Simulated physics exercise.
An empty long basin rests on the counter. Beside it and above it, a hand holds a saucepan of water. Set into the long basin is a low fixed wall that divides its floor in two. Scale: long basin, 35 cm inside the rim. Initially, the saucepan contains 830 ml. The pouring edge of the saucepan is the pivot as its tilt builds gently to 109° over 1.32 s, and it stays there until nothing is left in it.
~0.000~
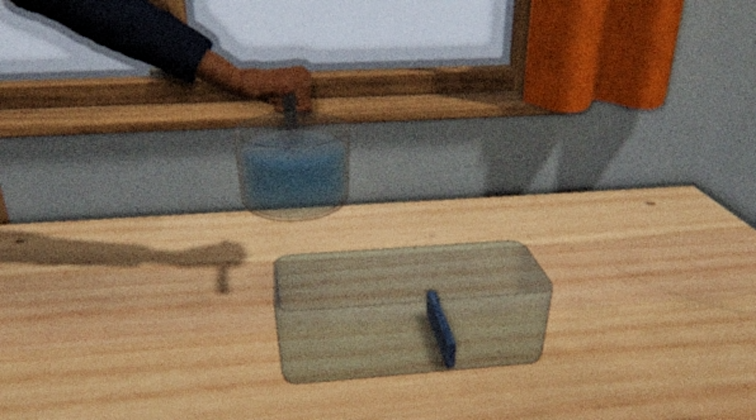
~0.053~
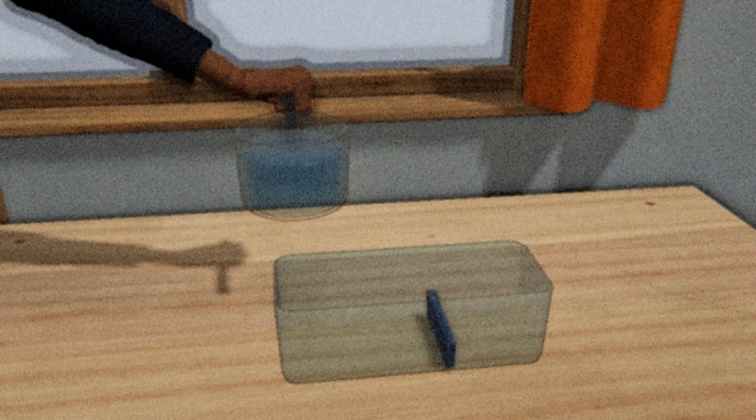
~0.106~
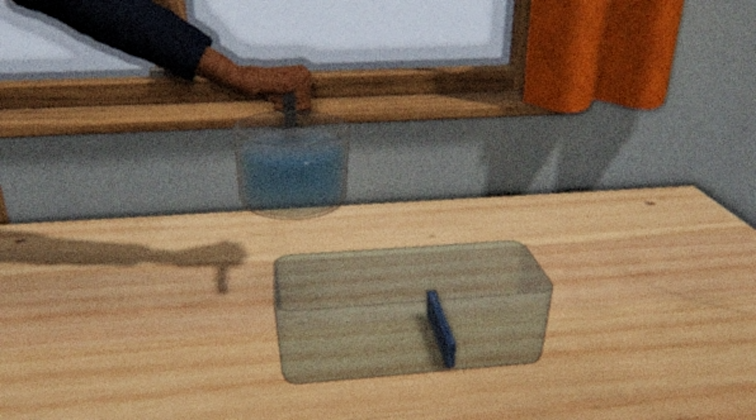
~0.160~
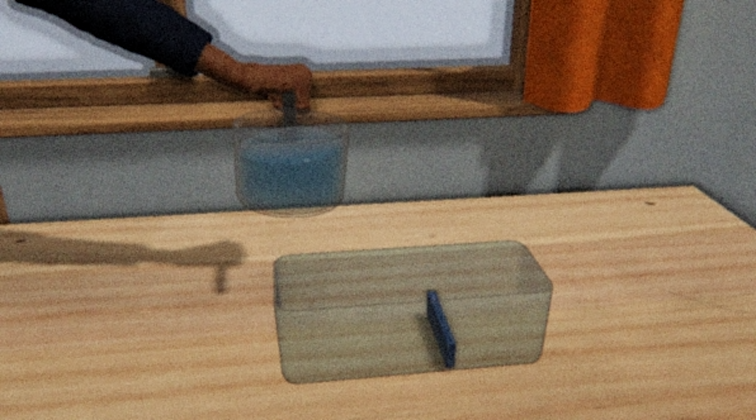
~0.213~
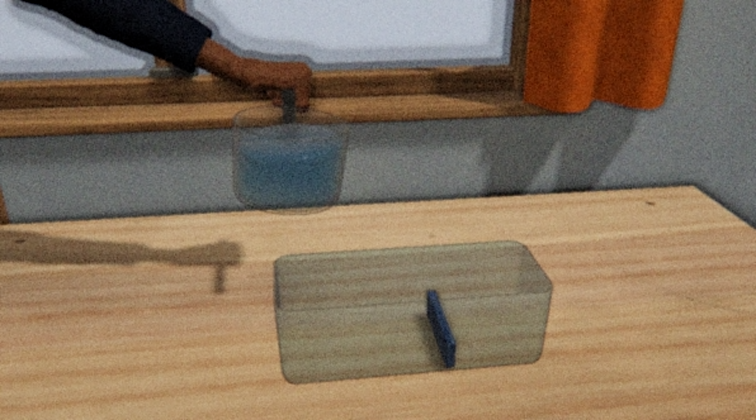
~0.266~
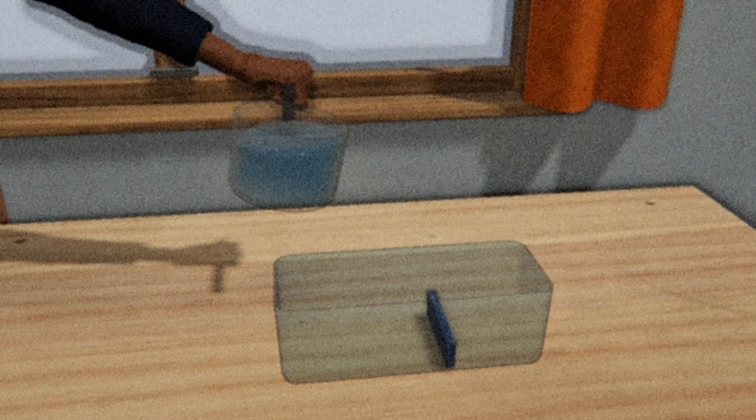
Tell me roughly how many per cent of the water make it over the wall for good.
Roughly 69 per cent make it over.
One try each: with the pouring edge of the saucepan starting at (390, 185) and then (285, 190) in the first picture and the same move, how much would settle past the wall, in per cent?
The first try gives 75 percent and the second 15 percent.
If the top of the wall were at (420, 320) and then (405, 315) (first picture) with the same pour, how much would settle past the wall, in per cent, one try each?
First 85, then 90 per cent.
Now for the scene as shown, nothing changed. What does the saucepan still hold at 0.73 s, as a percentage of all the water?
I reckon about 76 in a hundred is still held.
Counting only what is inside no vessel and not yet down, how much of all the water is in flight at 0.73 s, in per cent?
22 per cent.
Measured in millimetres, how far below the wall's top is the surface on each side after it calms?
Noted: Left near 30 mm, right near 2 mm.
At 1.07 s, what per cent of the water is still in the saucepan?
16 per cent or so.
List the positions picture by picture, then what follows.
Tilt 0°; pouring edge (348, 128); surface from (239, 148) to (346, 143); the long basin's rim runs from (275, 284) to (538, 265); the wall's top is at (441, 317), in the first picture.
Tilt 0°; pouring edge (348, 128); surface from (238, 148) to (346, 142), in the second picture.
Tilt 2°; pouring edge (348, 128); surface from (238, 147) to (345, 140), in the third picture.
Tilt 4°; pouring edge (348, 128); surface from (237, 145) to (345, 138), in the fourth picture.
Tilt 7°; pouring edge (348, 128); surface from (236, 142) to (344, 136), in the fifth picture.
Tilt 11°; pouring edge (348, 128); surface from (234, 138) to (344, 134), in the sixth picture.
Then, 0.73 s in, the tilt is 64° and 76 per cent is still to pour, 2 is left of the wall and 0 right of it.
Then, 1.07 s in, the tilt is 100° and 17 per cent is still to pour, 13 is left of the wall and 38 right of it.
Then, 1.43 s in, the tilt is 109° and 0 per cent is still to pour, 25 is left of the wall and 70 right of it.
Then, 1.82 s in, the tilt is 109° and 0 per cent is still to pour, 30 is left of the wall and 69 right of it.
Finally, 30 per cent lies left of the wall, 69 right of it and 1 outside.
